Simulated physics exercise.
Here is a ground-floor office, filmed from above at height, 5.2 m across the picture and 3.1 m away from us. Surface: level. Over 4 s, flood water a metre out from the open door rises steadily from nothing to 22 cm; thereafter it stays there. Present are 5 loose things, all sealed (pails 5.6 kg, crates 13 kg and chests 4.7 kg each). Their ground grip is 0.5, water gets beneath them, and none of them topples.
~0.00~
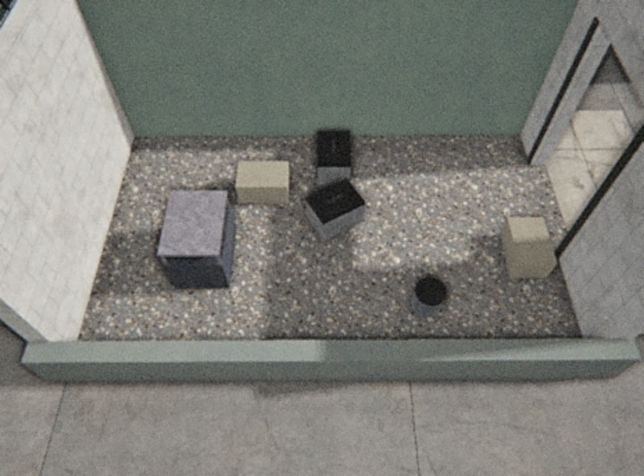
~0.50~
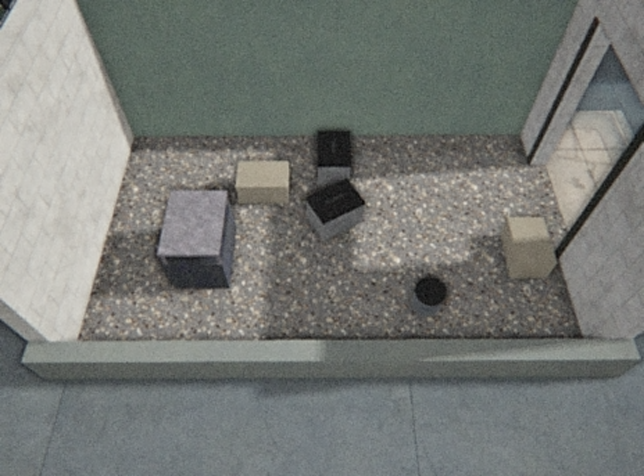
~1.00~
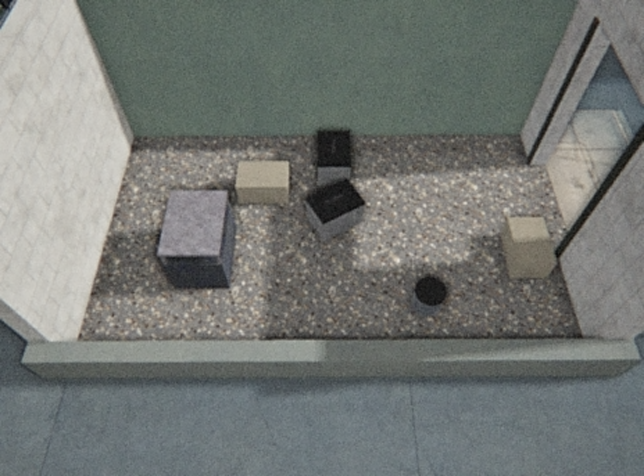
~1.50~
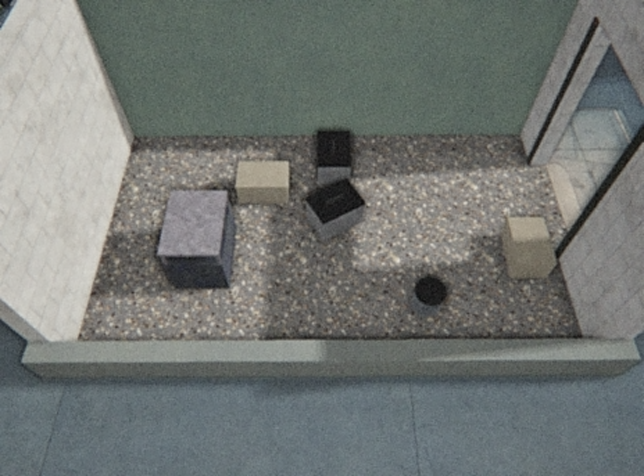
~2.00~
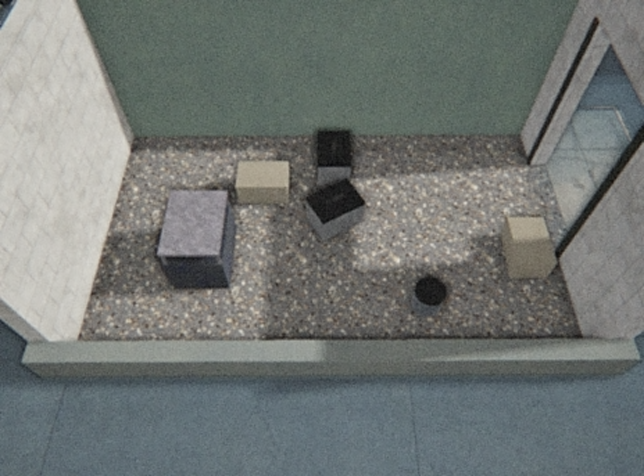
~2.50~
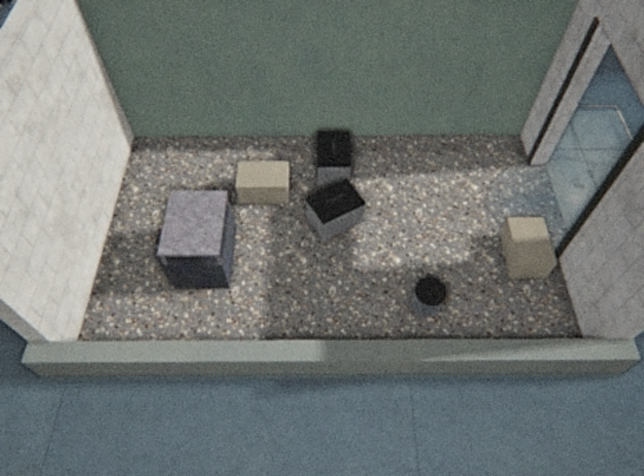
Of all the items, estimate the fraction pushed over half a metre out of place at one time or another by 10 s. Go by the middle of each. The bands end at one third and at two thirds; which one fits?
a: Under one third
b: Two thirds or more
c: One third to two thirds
The answer is b.
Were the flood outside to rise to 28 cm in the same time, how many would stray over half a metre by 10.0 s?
Result: 4.
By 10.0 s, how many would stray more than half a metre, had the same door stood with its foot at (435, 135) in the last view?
Then the count would be 3.
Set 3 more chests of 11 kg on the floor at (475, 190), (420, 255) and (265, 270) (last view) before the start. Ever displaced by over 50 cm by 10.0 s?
Sequence: Above the line / above the line / above the line.
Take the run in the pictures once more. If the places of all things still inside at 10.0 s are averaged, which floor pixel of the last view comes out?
The average lands around (285, 269).
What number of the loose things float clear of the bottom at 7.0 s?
I count 2.
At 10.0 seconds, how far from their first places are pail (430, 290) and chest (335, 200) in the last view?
The first is 0 cm from its start, the second 200 cm.
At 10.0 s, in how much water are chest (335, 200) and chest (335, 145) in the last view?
Close to 14 and 12 centimetres.
After 3.5 s 0 of 5 are over 50 cm from their spots; 0 afloat.
After 4.5 s 0 of 5 are over 50 cm from their spots; 0 afloat.
After 7.0 s 4 of 5 are over 50 cm from their spots; 2 afloat.
After 10.0 s 4 of 5 are over 50 cm from their spots, and 4 have been at some point; 3 afloat.
